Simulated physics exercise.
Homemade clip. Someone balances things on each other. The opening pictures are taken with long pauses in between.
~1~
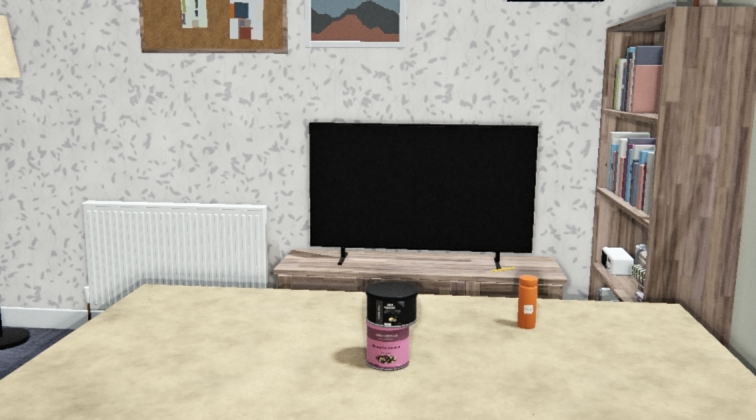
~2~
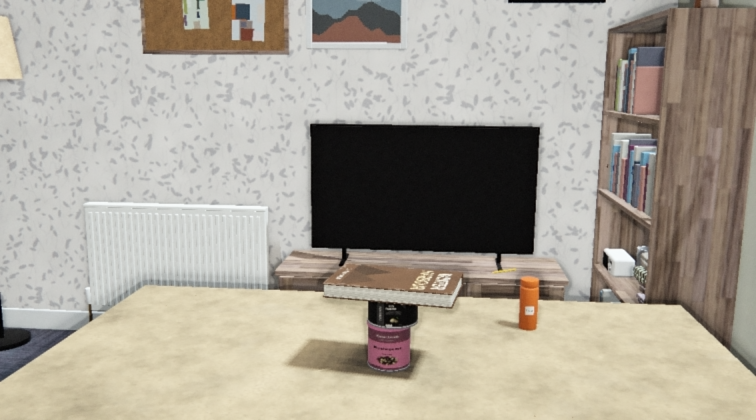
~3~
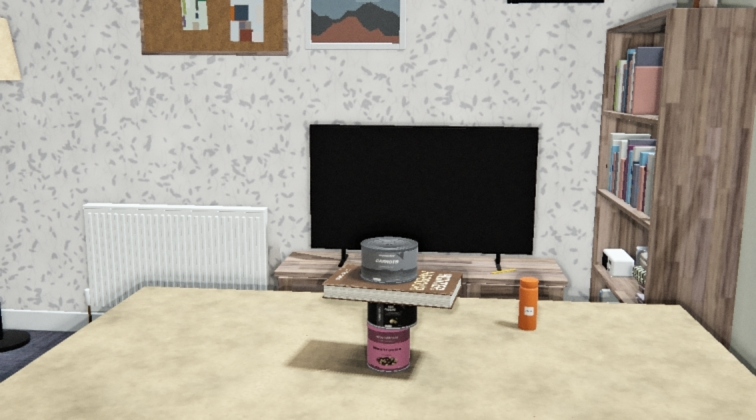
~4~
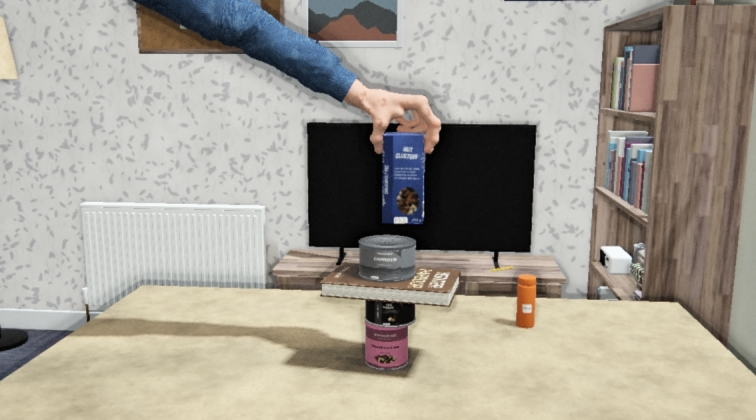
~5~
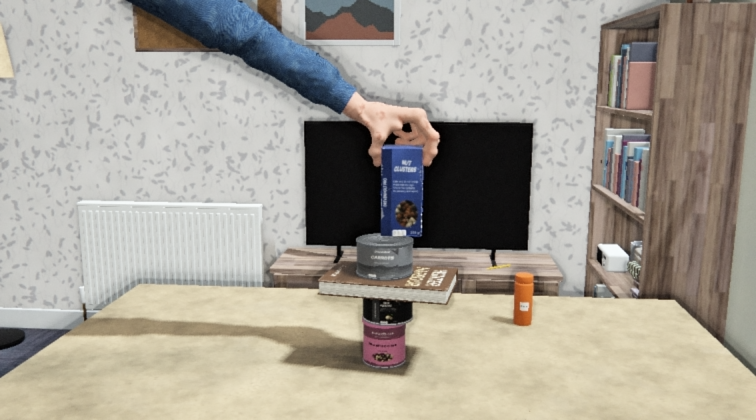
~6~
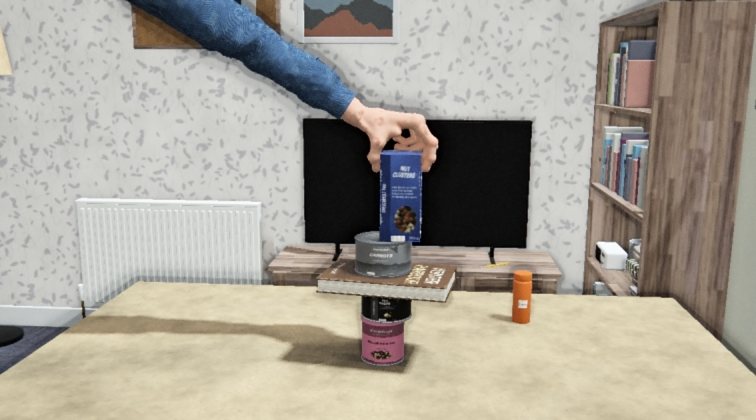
In a living room with patterned wallpaper, a pale tabletop is seen from the front, with a black television, a white radiator on the left and a wooden bookcase on the right. A pink pot with a black tub on it stands mid-table, an orange shaker to its right, and a brown book and then a grey tub appear on top. A blue-sleeved arm reaches in from the upper left and lowers a blue carton onto the grey tub, still gripping it, while the view shifts slightly.
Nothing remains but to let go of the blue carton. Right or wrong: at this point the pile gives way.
Wrong, it holds.
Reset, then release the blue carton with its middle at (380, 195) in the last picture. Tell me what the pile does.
Next, the heap stays put.
Then, 0.40 s past the last view, nothing moves.
Then, 1.20 s past the last view, blue carton resting near (402, 196).
Finally, all 6 still in place. Final places as the last picture's camera would see them, blue carton near (402, 196). The pile stays up.
